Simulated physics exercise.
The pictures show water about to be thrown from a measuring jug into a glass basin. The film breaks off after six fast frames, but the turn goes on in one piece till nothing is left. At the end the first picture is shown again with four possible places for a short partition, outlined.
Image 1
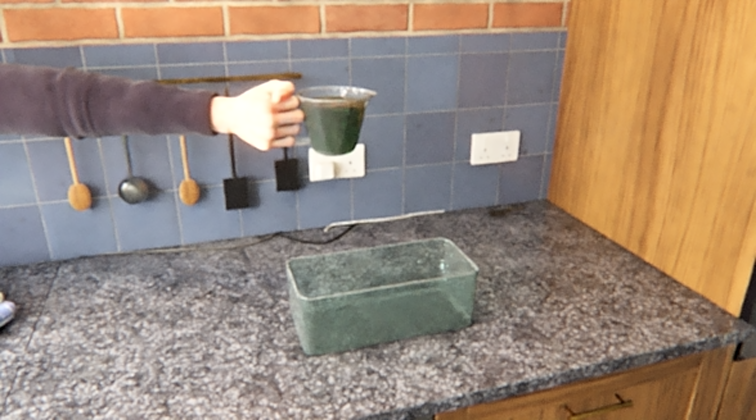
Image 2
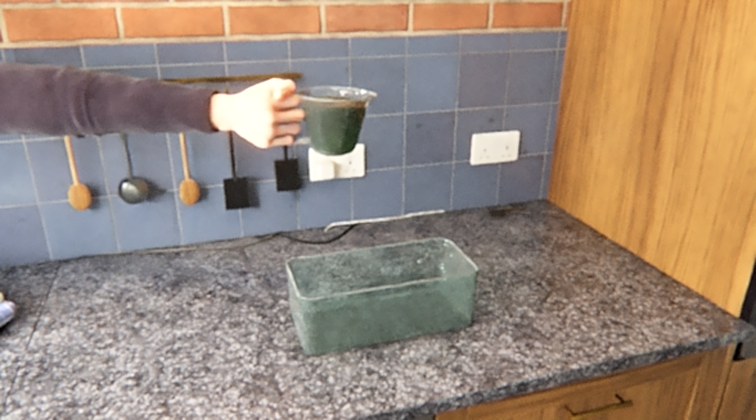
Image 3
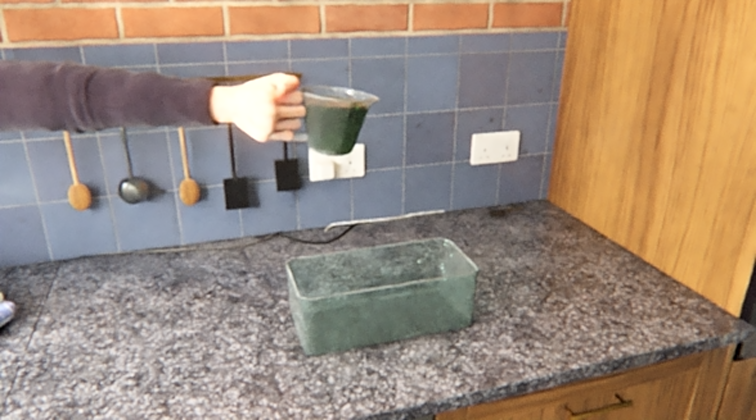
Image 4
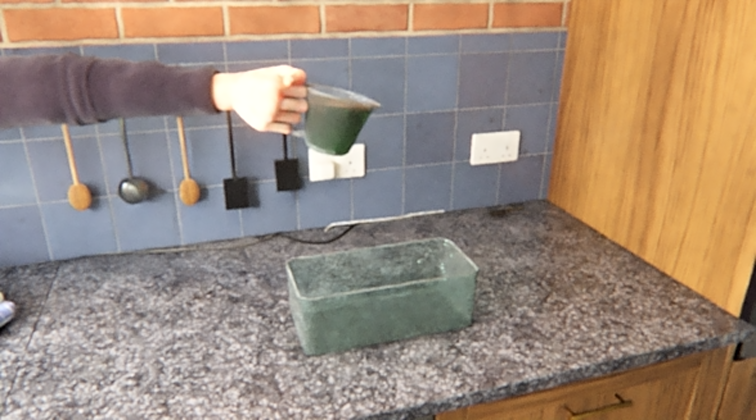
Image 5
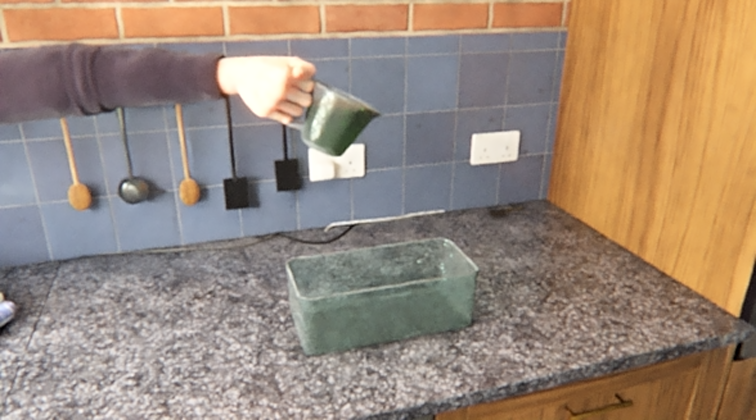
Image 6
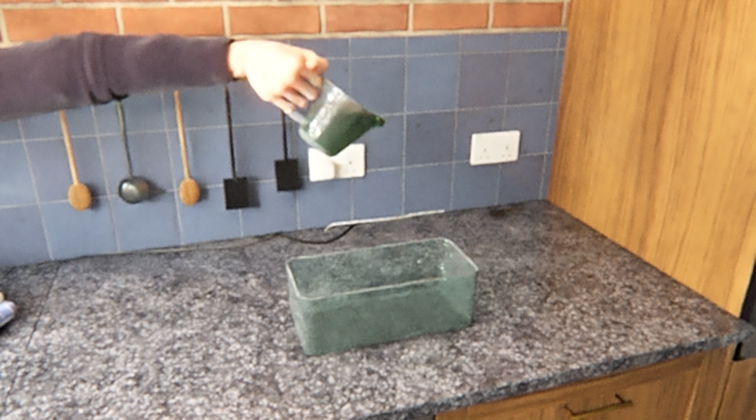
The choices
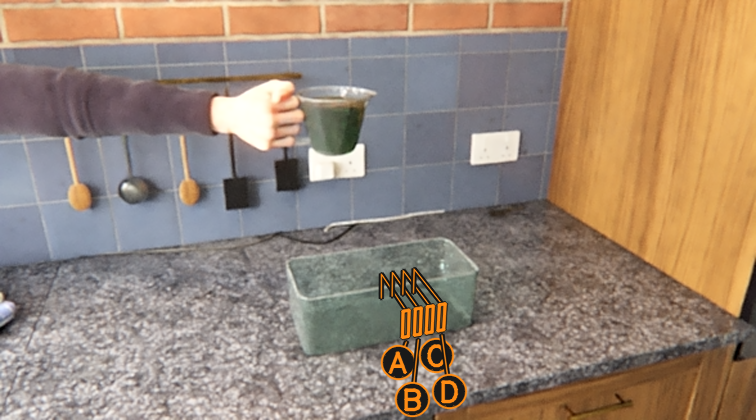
A hand tilts a jug of dark liquid rightward above a glass basin until liquid reaches its lip.
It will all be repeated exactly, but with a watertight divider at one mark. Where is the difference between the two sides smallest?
Choose B.
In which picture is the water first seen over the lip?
In picture 6.
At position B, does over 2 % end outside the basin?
Yes.
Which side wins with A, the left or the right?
More ends on the right.
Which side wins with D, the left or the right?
More ends on the left.
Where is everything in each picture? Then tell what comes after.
Upright, lip at (375, 93); basin from (303, 353) to (471, 322); nothing has left yet.
Upright, lip at (376, 94); nothing has left yet.
Tipped about 7°, lip at (378, 98); nothing has left yet.
Tipped about 16°, lip at (380, 105); nothing has left yet.
Tipped about 27°, lip at (381, 114); nothing has left yet.
Tipped about 40°, lip at (381, 125); water is over the lip, down to (381, 125).
On the marked copy, A at (406, 341); B at (418, 339); C at (430, 337); D at (441, 334).
For position A, about 21 % ends left of the wall and 69 % right of it; 10 % is lost outside.
For position B, about 50 % ends left of the wall and 40 % right of it; 10 % is lost outside.
For position C, about 69 % ends left of the wall and 22 % right of it; 9 % is lost outside.
For position D, about 82 % ends left of the wall and 6 % right of it; 12 % is lost outside.
